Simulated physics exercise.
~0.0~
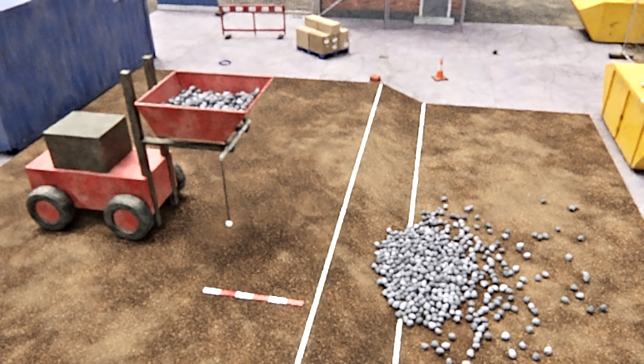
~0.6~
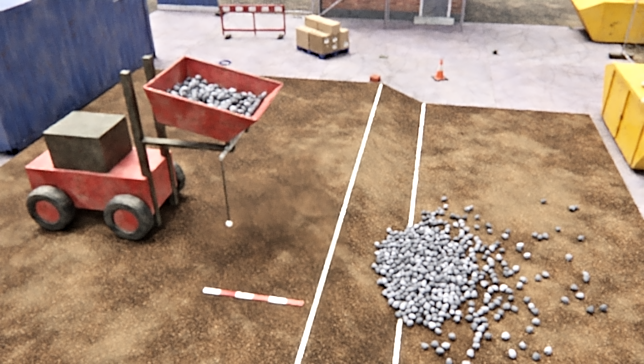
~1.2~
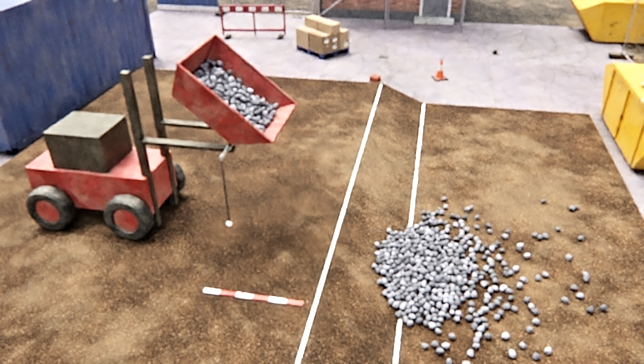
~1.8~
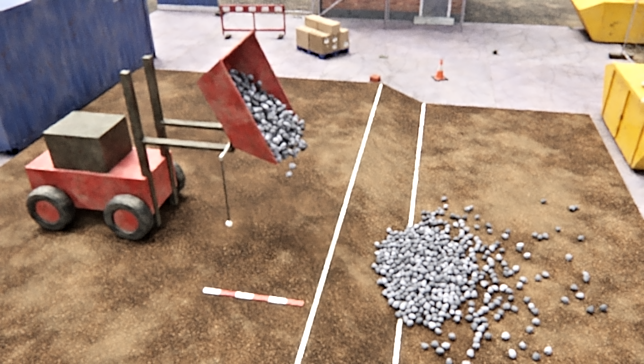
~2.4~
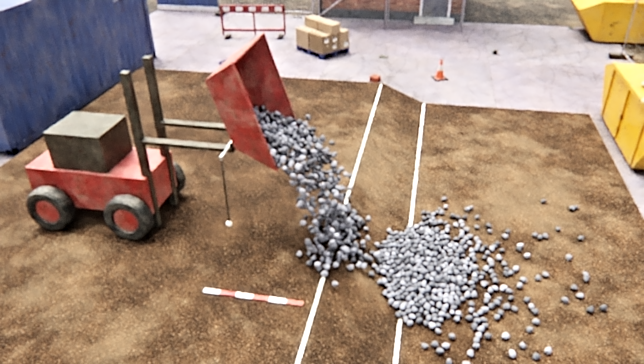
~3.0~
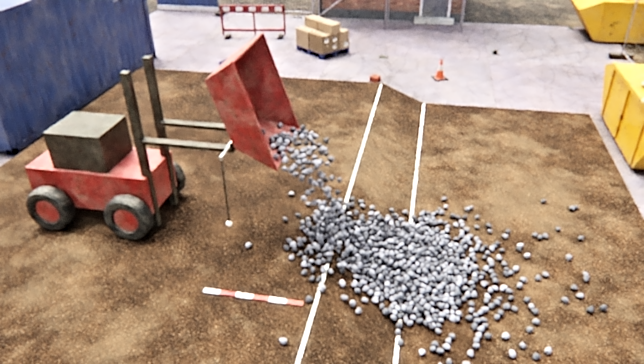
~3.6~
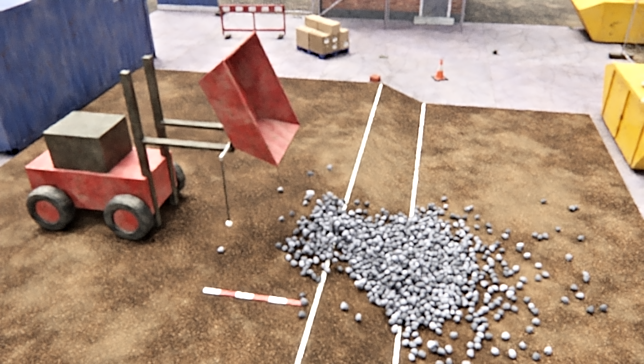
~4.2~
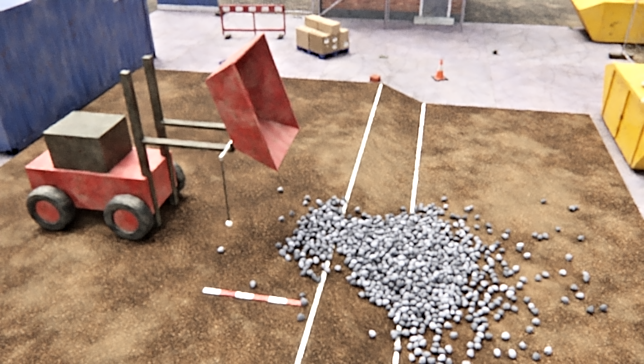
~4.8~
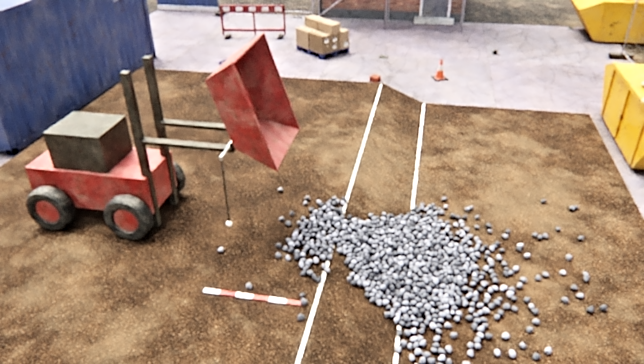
A red dumper tips its skip and pours grey stones beside the existing pile.
